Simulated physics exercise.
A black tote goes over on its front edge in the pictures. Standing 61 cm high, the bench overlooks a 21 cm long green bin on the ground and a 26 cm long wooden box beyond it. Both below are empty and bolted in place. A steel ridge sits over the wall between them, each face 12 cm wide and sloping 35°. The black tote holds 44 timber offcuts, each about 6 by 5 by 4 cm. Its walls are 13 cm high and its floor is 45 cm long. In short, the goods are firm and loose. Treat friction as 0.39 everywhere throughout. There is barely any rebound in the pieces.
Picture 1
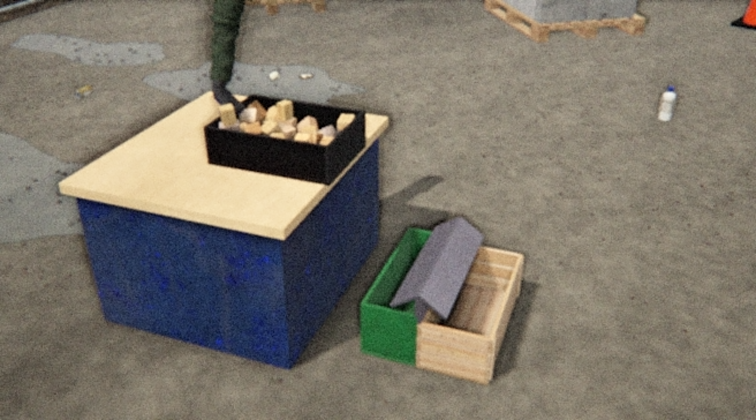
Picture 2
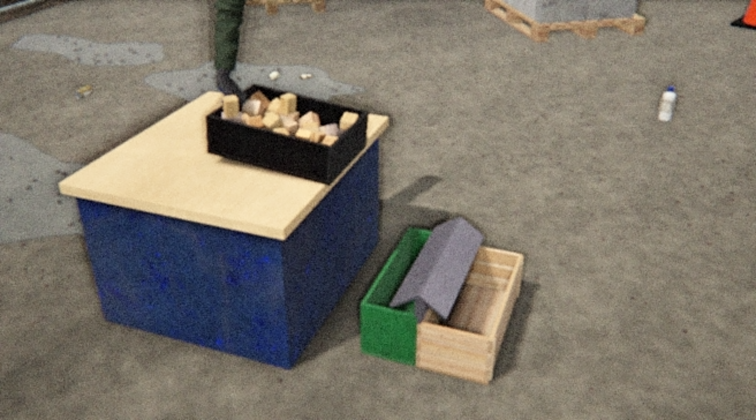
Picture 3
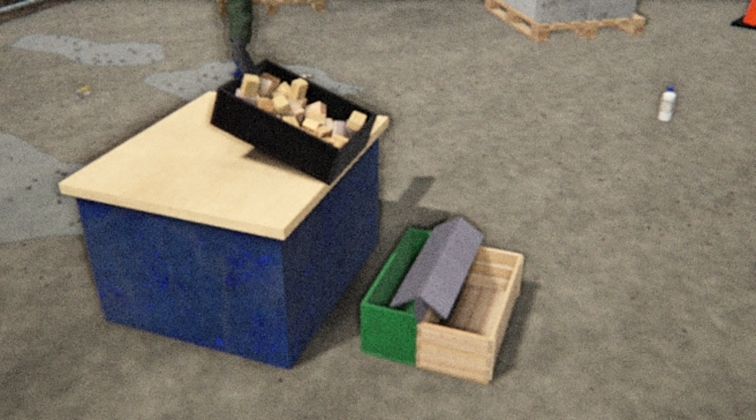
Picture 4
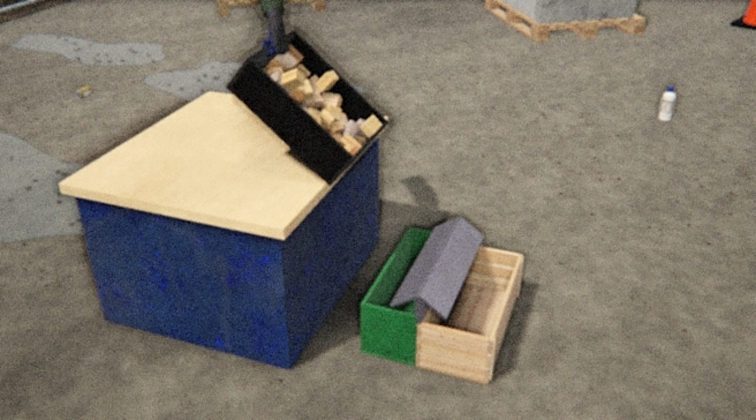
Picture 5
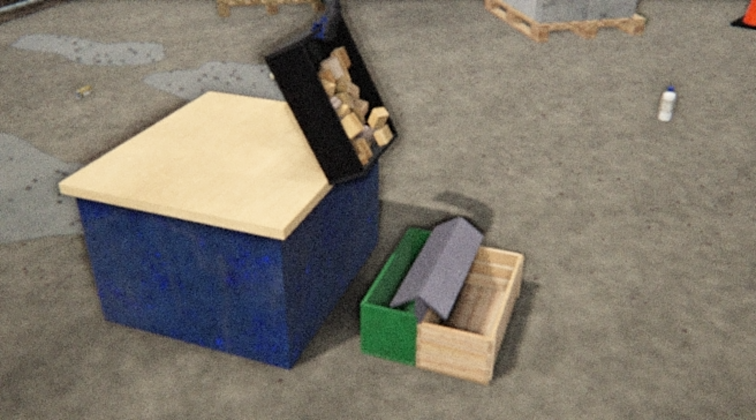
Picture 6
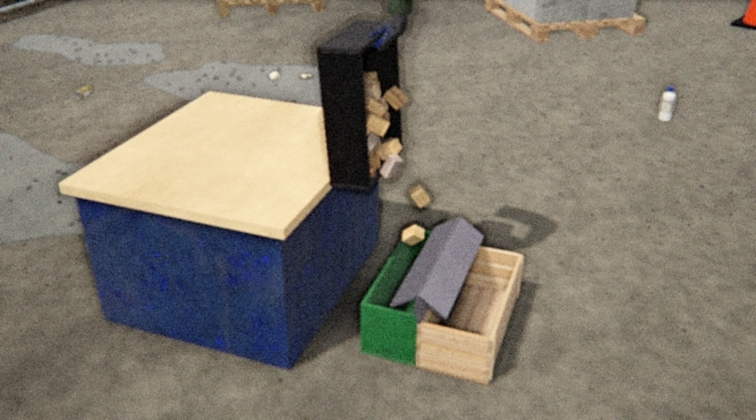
A dark-sleeved arm reaches down to a black tote of wooden blocks on a blue bench with a pale top, seen from above in a gritty yard. On the ground to the right, a grey ridge straddles a green bin and a pale wooden box. The arm raises the tote's far end, tilting it rightward until nearly upright, and a few blocks tumble out above the green bin.
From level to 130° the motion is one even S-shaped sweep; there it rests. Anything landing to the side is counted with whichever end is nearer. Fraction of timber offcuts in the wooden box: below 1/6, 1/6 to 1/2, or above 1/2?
The tally is a sixth to half.
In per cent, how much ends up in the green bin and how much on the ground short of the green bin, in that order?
Close to 60 and 5 percent respectively.
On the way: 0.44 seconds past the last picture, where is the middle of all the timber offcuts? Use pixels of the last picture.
At about (411, 194).
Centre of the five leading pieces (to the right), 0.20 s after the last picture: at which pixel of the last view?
Roughly at (432, 231).
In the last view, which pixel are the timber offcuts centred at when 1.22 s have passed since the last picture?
Look around pixel (419, 307).
Then, 0.20 s after the last picture, tilt 105°; 34 still in the black tote and 10 in the air.
Then, 0.44 s after the last picture, tilt 123°; 13 still in the black tote, 5 in the green bin, 2 in the wooden box and 24 in the air.
Then, 0.78 s after the last picture, tilt 130°; 19 in the green bin, 13 in the wooden box, 1 on the ground short of the green bin and 11 in the air.
When it is over (1.22 s after the last picture), 26 in the green bin, 13 in the wooden box, 3 on the ground short of the green bin and 2 on the ground beyond the wooden box. Asked share, 13 of 44, 30 per cent.
